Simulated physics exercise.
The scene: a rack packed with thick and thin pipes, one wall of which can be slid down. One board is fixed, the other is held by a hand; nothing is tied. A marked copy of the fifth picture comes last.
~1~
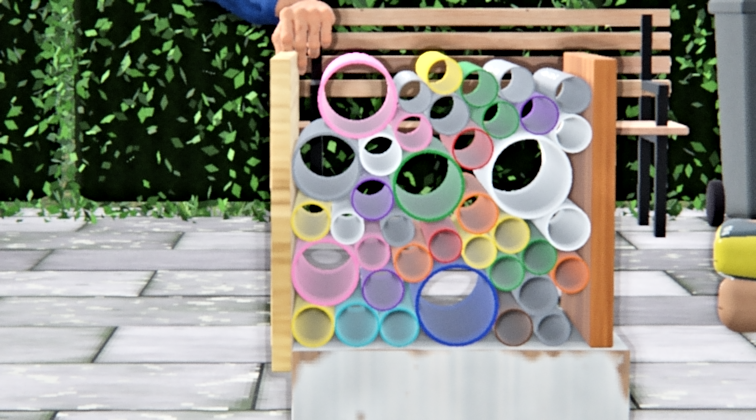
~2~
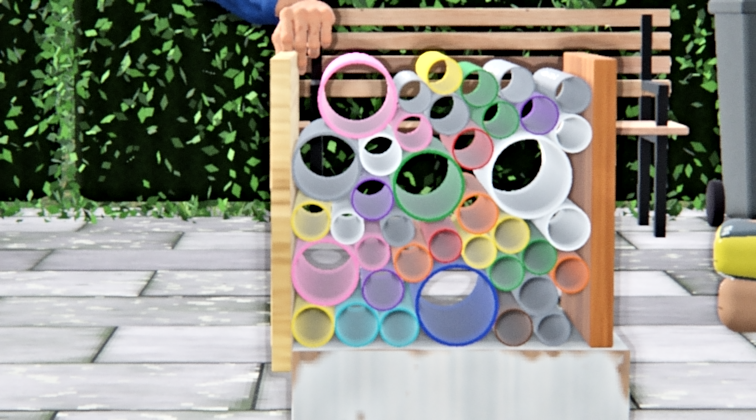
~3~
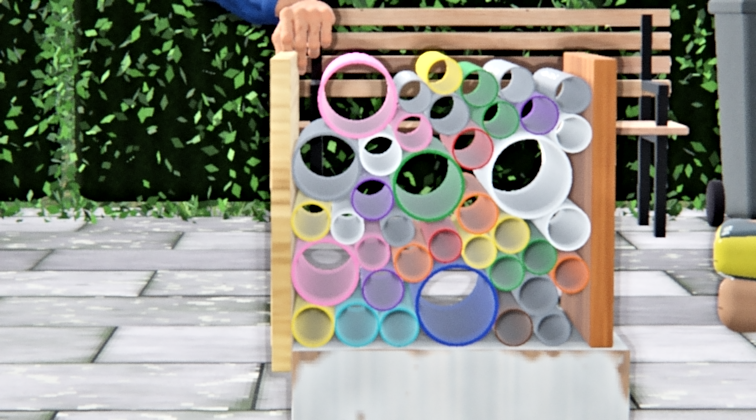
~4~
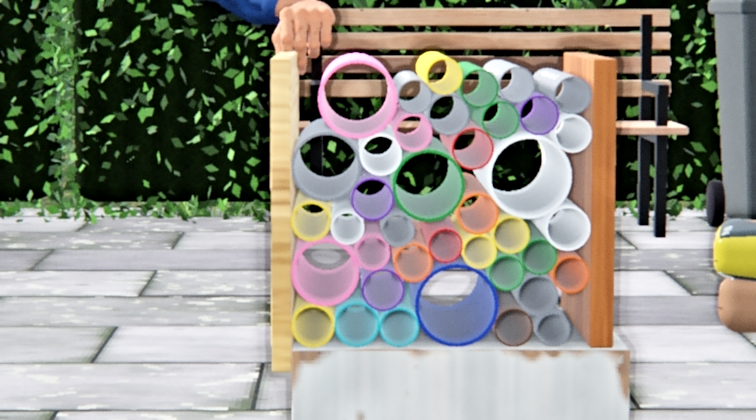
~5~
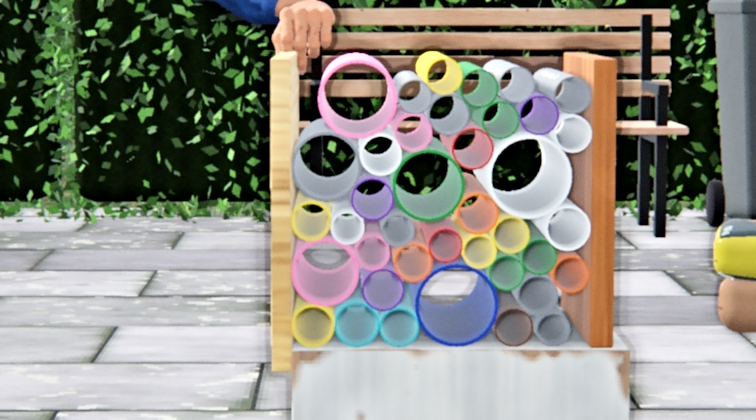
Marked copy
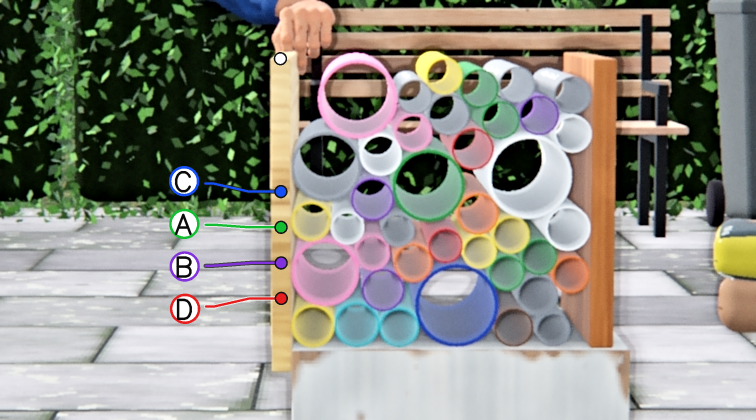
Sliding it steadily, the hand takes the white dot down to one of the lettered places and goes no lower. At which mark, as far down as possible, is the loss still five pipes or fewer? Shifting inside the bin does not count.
Stop at A.
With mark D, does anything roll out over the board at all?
Yes.
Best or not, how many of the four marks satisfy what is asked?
Two of the four.
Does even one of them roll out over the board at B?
Yes.
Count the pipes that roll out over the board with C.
At C the number is none.
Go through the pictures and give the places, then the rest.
The first frame shows a grey pipe (553, 329); an orange pipe (571, 274); a pink pipe (372, 253).
The second frame shows a pink pipe (372, 253); a grey pipe (398, 231).
The third frame shows a grey pipe (326, 167); a green pipe (501, 120).
The fourth frame shows a grey pipe (414, 97); side board (286, 199).
The fifth frame shows a yellow pipe (313, 326); a grey pipe (553, 329); an orange pipe (571, 274).
On the marked copy, A at (281, 227); B at (281, 263); C at (281, 192); D at (281, 299); the white dot at (280, 59).
Following A. Soon after the start, top of the board (291, 133).
Later, top of the board (291, 216).
In the end, top of the board (291, 226), none out over the board.
As for the rest, B more than five out over the board; C none out over the board; D more than five out over the board.
